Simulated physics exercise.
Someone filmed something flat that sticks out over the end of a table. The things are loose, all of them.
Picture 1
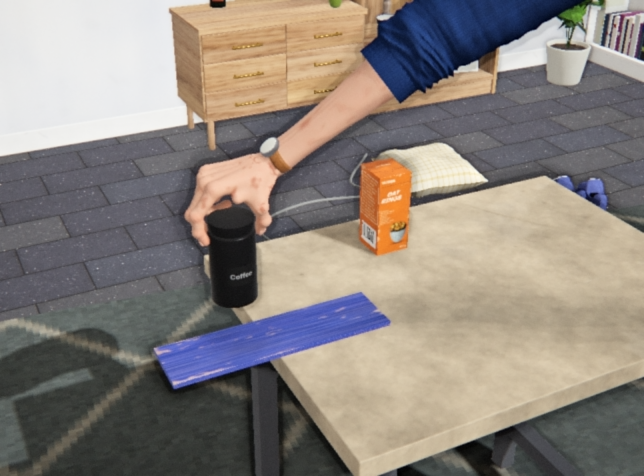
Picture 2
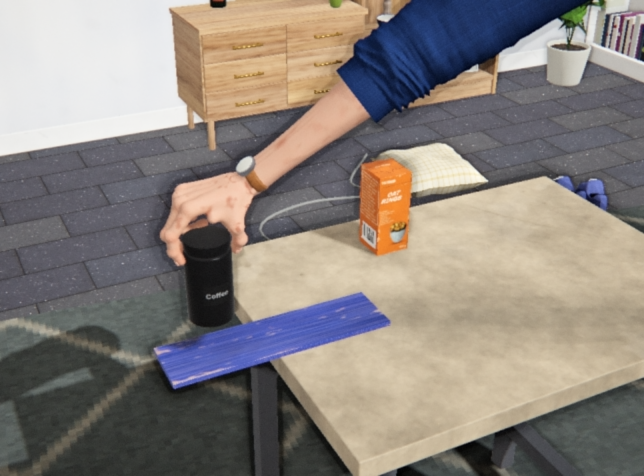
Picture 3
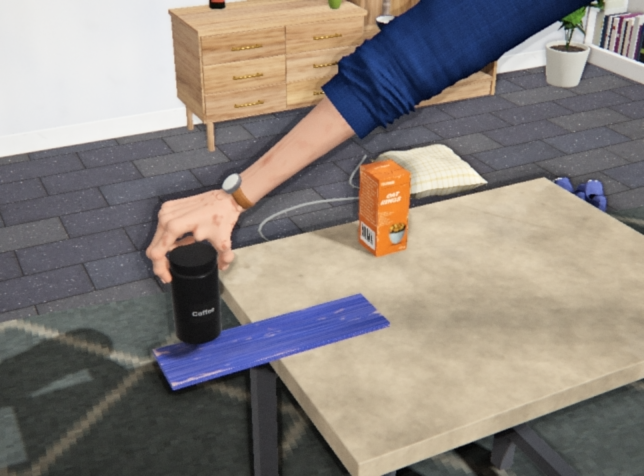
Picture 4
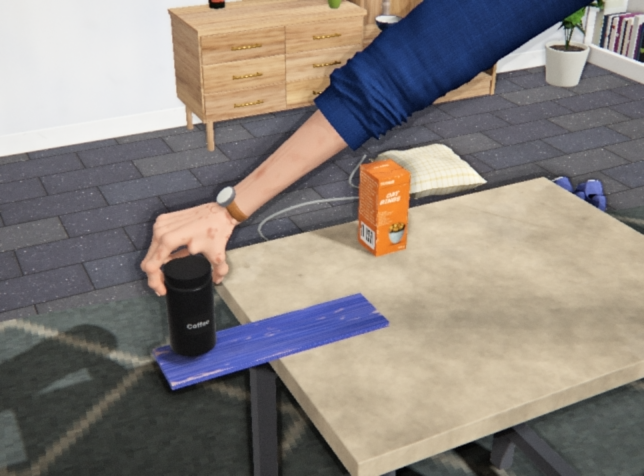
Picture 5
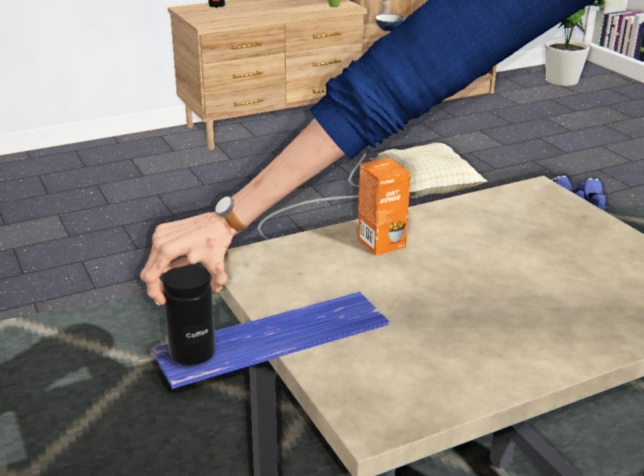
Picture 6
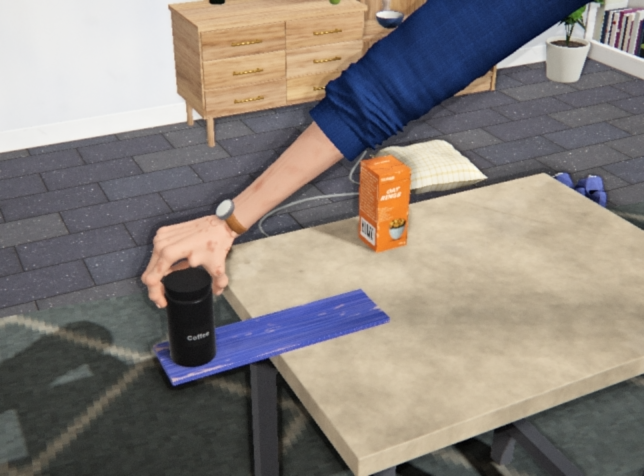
A hand in a dark blue sleeve, wearing a wristwatch, grips a black jar over the corner of a beige table, seen from slightly above in a room with a grey floor. A blue board juts past the table's left edge, an orange box stands behind it, and a wooden dresser is beyond. The hand moves the jar left and lowers it onto the board's outer end, then stays on it, while the camera keeps still.
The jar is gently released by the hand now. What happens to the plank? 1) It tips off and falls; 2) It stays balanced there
The answer is 1.
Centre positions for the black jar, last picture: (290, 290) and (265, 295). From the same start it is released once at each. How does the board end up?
First case: It stays put; second case: It stays put.
Then, 0.40 s after the last picture, black jar and blue board now down on the floor or falling.
Then, 0.60 s after the last picture, things are still on the move.
By the end, down on the floor or falling, black jar and blue board; orange carton in place. The board comes down.
